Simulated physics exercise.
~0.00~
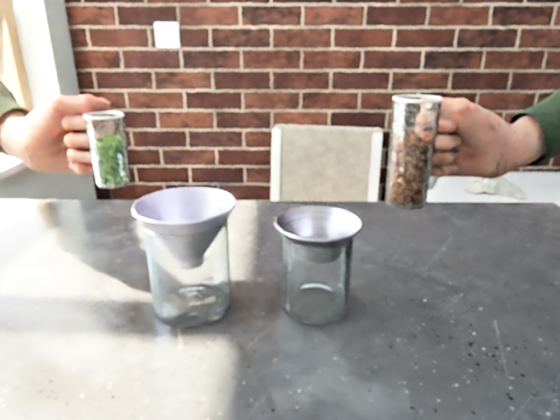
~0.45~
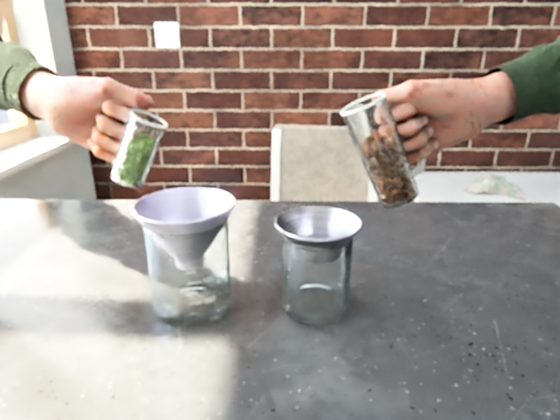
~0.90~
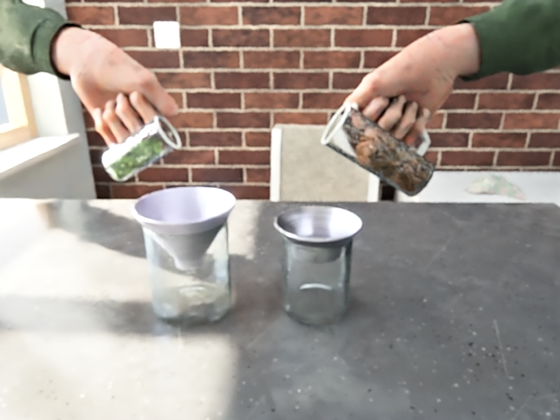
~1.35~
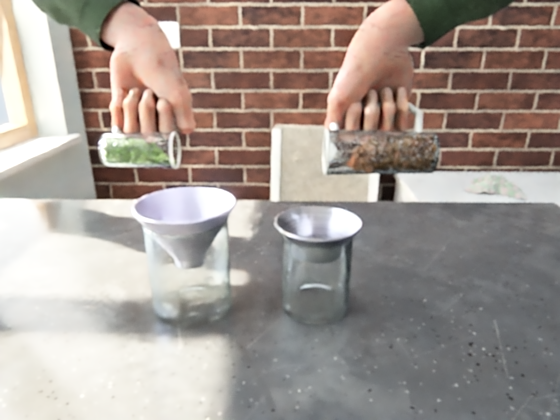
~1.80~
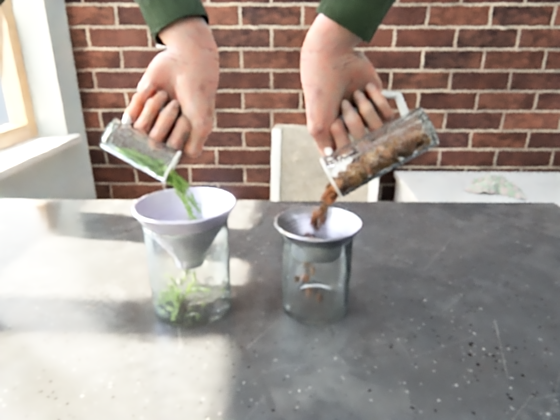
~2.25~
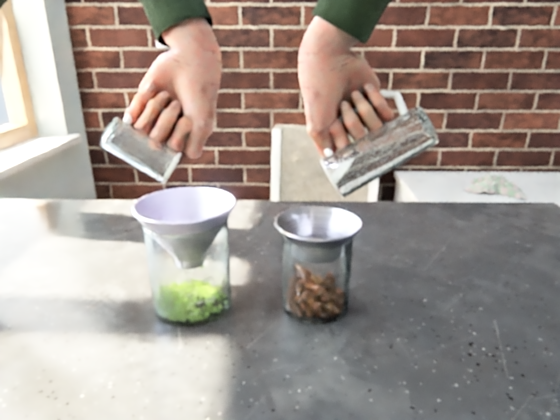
Two hands tip cups of green and brown bits through funnels into jars, emptying both.
